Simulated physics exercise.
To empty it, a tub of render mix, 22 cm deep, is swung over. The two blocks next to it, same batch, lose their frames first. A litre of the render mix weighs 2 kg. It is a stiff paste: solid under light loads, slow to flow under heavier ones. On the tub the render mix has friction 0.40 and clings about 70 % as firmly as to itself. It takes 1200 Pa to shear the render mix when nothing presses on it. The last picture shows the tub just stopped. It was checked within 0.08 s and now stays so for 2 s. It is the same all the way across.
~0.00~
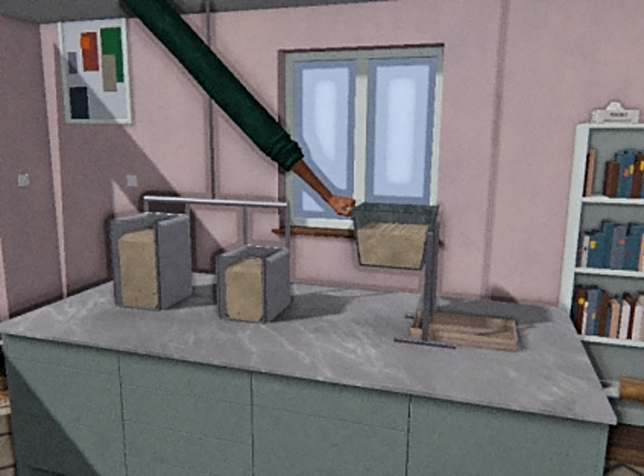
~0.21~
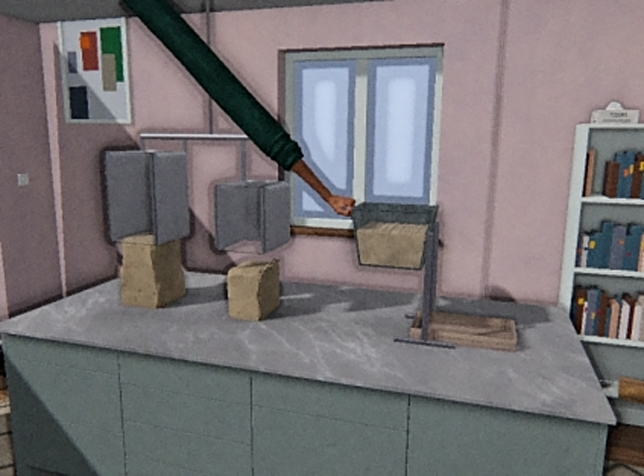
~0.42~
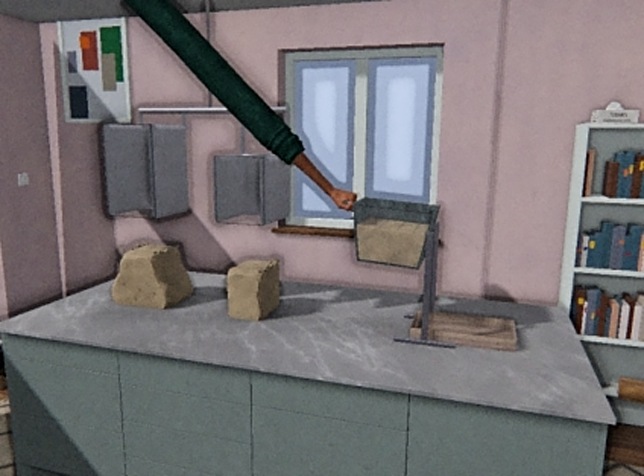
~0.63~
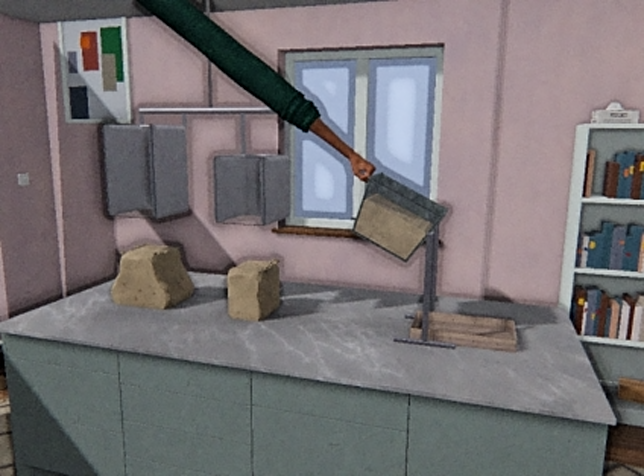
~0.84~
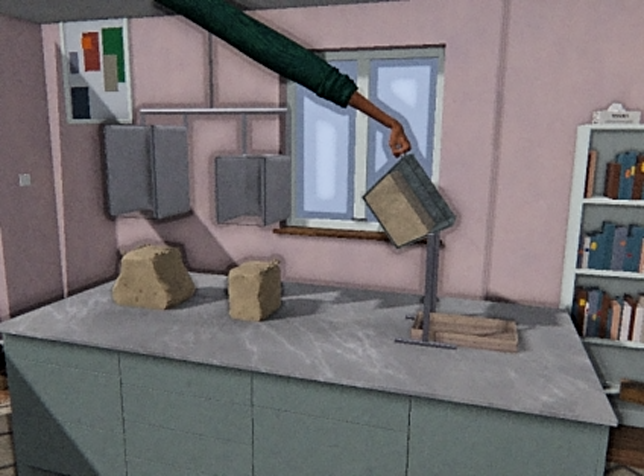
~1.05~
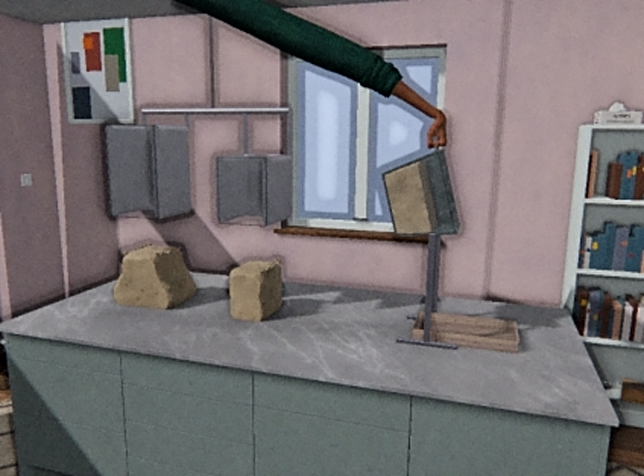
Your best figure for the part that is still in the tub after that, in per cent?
The part that is still in the tub after that is near 100 %.
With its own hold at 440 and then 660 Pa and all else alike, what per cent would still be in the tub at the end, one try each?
In that order: 75 %, 100 %.
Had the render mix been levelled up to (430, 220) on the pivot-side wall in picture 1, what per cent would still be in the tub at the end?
In that case some 100 per cent.
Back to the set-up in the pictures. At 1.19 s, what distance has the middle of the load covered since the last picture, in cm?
Some 0 cm.
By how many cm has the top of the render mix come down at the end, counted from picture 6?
Some 0 cm.
After 1.19 s, the tub is at 75 degrees and holds 100 %.
After 1.36 s, the tub is at 75 degrees and holds 100 %.
After 1.53 s, the tub is at 75 degrees and holds 100 %.
After 1.70 s, the tub is at 75 degrees and holds 100 %.
After 3.05 s, the tub is at 75 degrees and holds 100 %.
